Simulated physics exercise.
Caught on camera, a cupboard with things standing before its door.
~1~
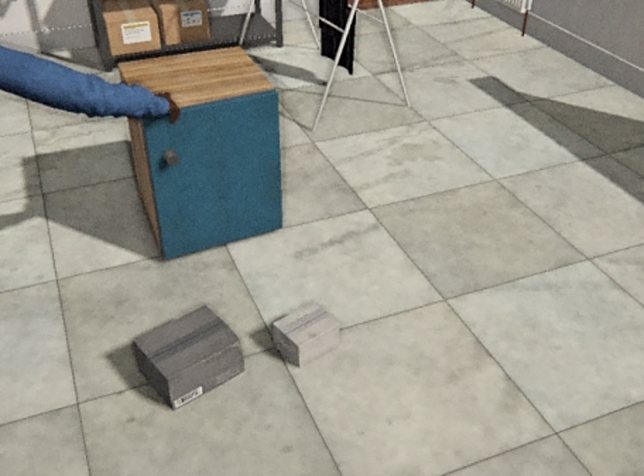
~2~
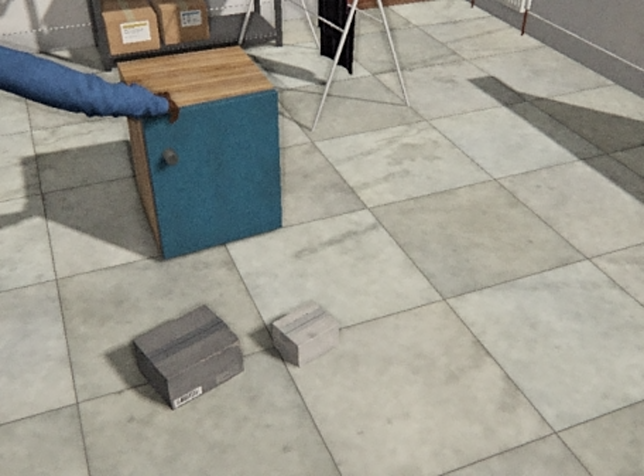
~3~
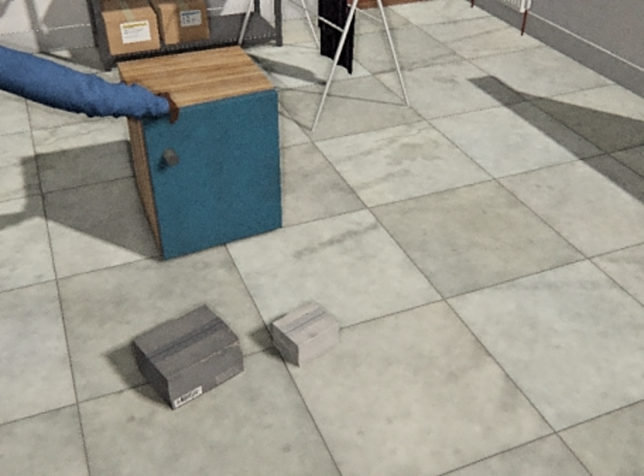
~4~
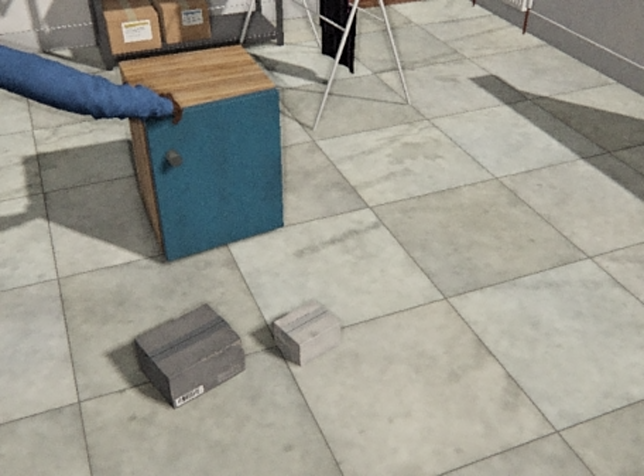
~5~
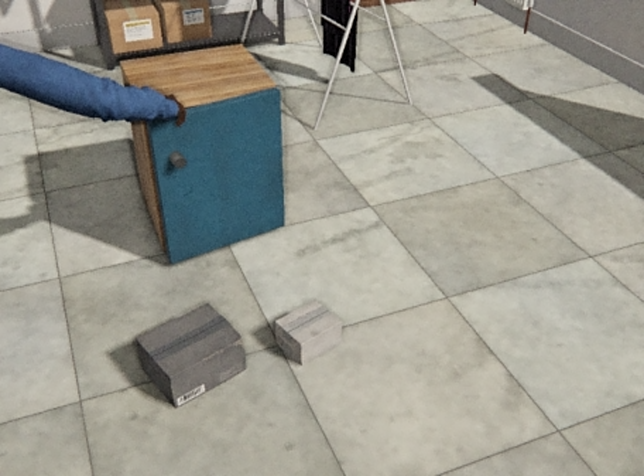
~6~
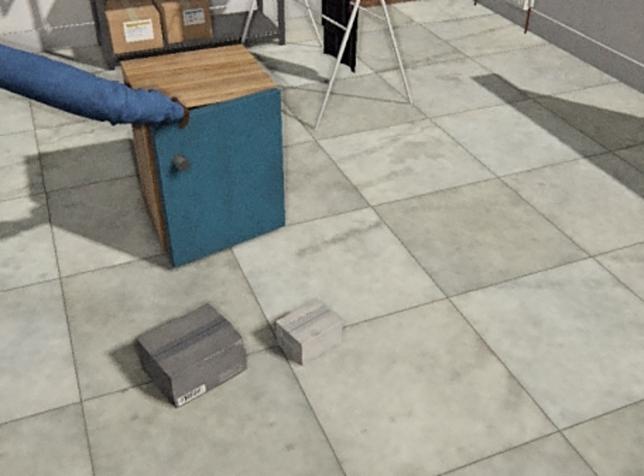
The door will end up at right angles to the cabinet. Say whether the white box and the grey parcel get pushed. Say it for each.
Here the white box escapes contact, the grey parcel escapes contact.
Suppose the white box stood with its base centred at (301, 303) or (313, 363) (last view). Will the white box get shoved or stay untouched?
One after another: It is pushed along; is missed.
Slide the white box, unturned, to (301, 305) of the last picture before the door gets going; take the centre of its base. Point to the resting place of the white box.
Near (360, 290).
Then, 0.78 s past the last view, door 42° open; white box at rest near (309, 333); grey parcel at rest near (193, 354).
Then, 1.68 s past the last view, door 76° open; white box at rest near (309, 333); grey parcel at rest near (193, 354).
Finally, the white box stays untouched, near (309, 333); the grey parcel stays untouched, near (193, 354).
